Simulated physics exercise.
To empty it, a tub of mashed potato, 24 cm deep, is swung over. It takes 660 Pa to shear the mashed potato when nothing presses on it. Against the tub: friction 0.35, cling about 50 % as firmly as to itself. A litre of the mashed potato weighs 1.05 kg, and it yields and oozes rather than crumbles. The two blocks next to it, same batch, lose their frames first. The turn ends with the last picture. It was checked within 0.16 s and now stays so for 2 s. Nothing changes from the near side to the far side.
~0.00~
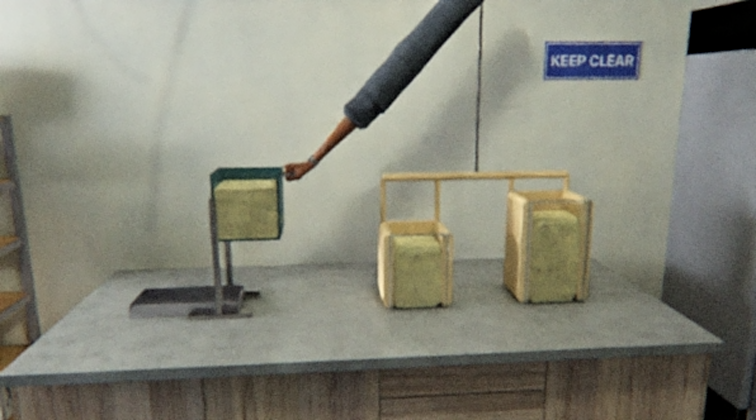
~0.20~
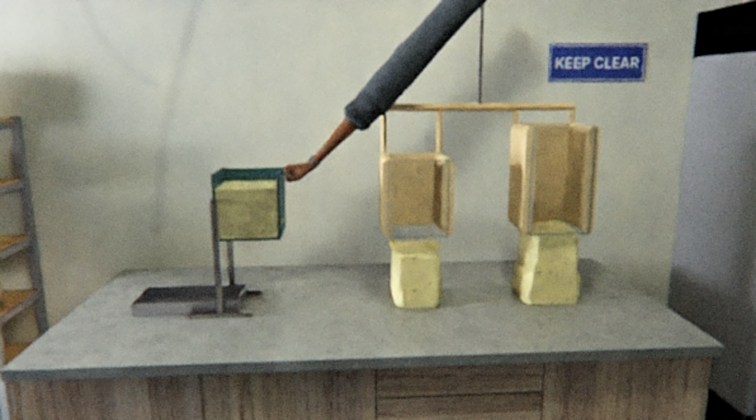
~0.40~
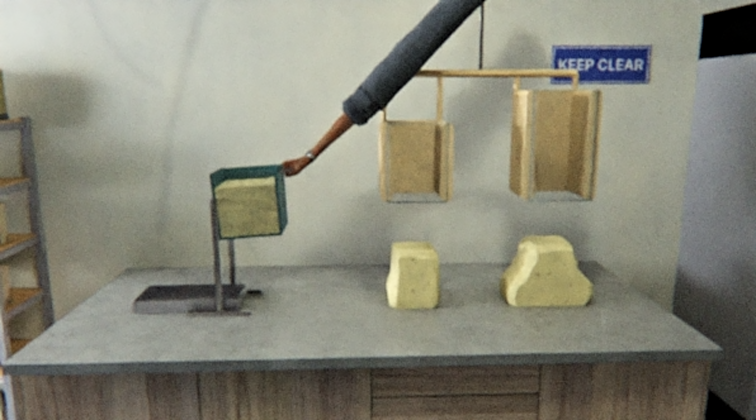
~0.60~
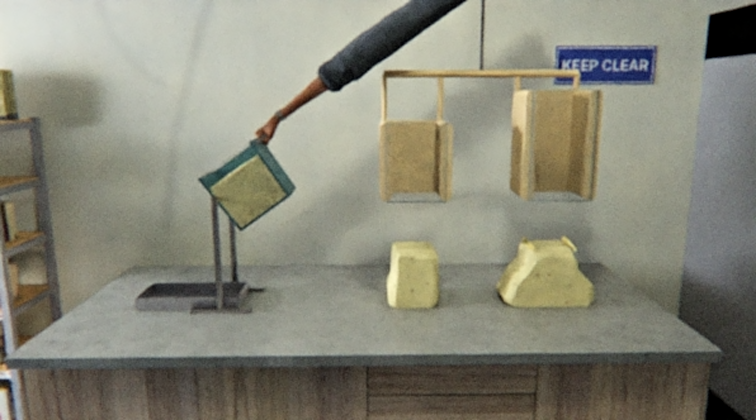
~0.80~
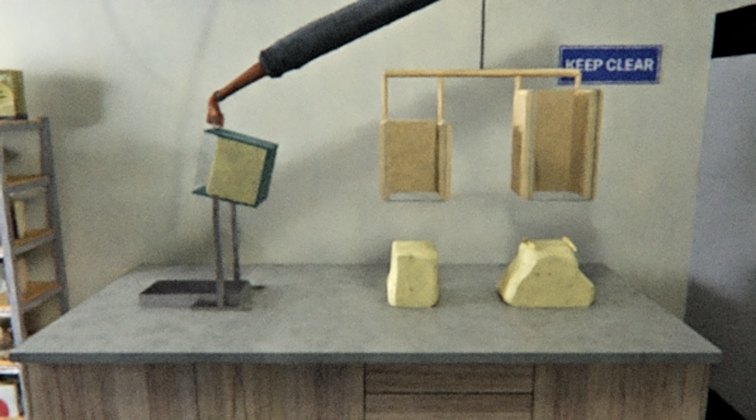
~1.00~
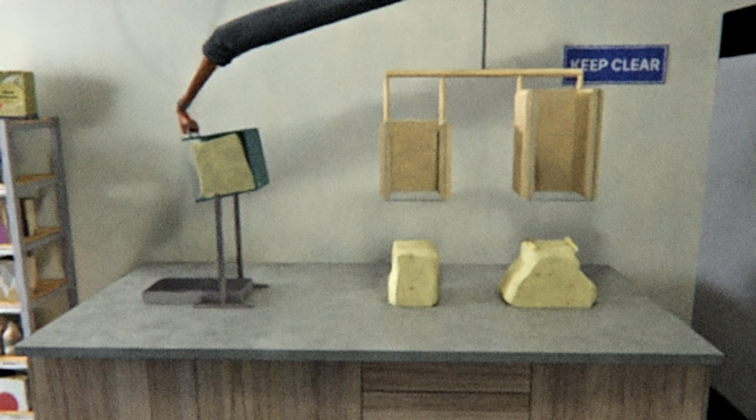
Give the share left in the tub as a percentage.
Expect roughly 49 %.
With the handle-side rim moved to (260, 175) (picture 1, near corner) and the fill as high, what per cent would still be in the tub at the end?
Then about 100 %.
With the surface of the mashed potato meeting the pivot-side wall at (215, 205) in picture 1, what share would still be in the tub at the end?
Then about 70 %.
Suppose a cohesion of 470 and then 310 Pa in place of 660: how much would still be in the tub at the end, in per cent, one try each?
In turn about 40 %, 30 %.
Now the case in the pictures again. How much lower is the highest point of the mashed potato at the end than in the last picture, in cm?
Roughly 12 cm.
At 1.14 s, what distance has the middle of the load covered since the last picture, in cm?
Roughly 4 cm.
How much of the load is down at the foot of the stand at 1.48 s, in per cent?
Some 0 per cent.
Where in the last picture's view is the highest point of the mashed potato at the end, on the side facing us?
At about (225, 167).
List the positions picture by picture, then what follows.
The first frame shows handle-side rim at (277, 174), tilt 0 degrees; top of the mashed potato at (273, 188); blocks stand 24 cm, 34 cm (left to right).
The second frame shows handle-side rim at (277, 174), tilt 0 degrees; top of the mashed potato at (274, 188); blocks stand 24 cm, 31 cm (left to right).
The third frame shows handle-side rim at (274, 170), tilt 4 degrees; top of the mashed potato at (271, 184); blocks stand 23 cm, 25 cm (left to right).
The fourth frame shows handle-side rim at (249, 143), tilt 35 degrees; top of the mashed potato at (255, 157); blocks stand 23 cm, 24 cm (left to right).
The fifth frame shows handle-side rim at (204, 132), tilt 75 degrees; top of the mashed potato at (219, 139); blocks stand 23 cm, 24 cm (left to right).
The sixth frame shows handle-side rim at (182, 141), tilt 100 degrees; top of the mashed potato at (232, 135); blocks stand 23 cm, 24 cm (left to right).
After 1.14 s, the tub is at 100 degrees and holds 96 %.
After 1.31 s, the tub is at 100 degrees and holds 72 %.
After 1.48 s, the tub is at 100 degrees and holds 53 %.
After 1.65 s, the tub is at 100 degrees and holds 49 %.
After 3.00 s, at the end, the tub is at 100 degrees and holds 49 %.
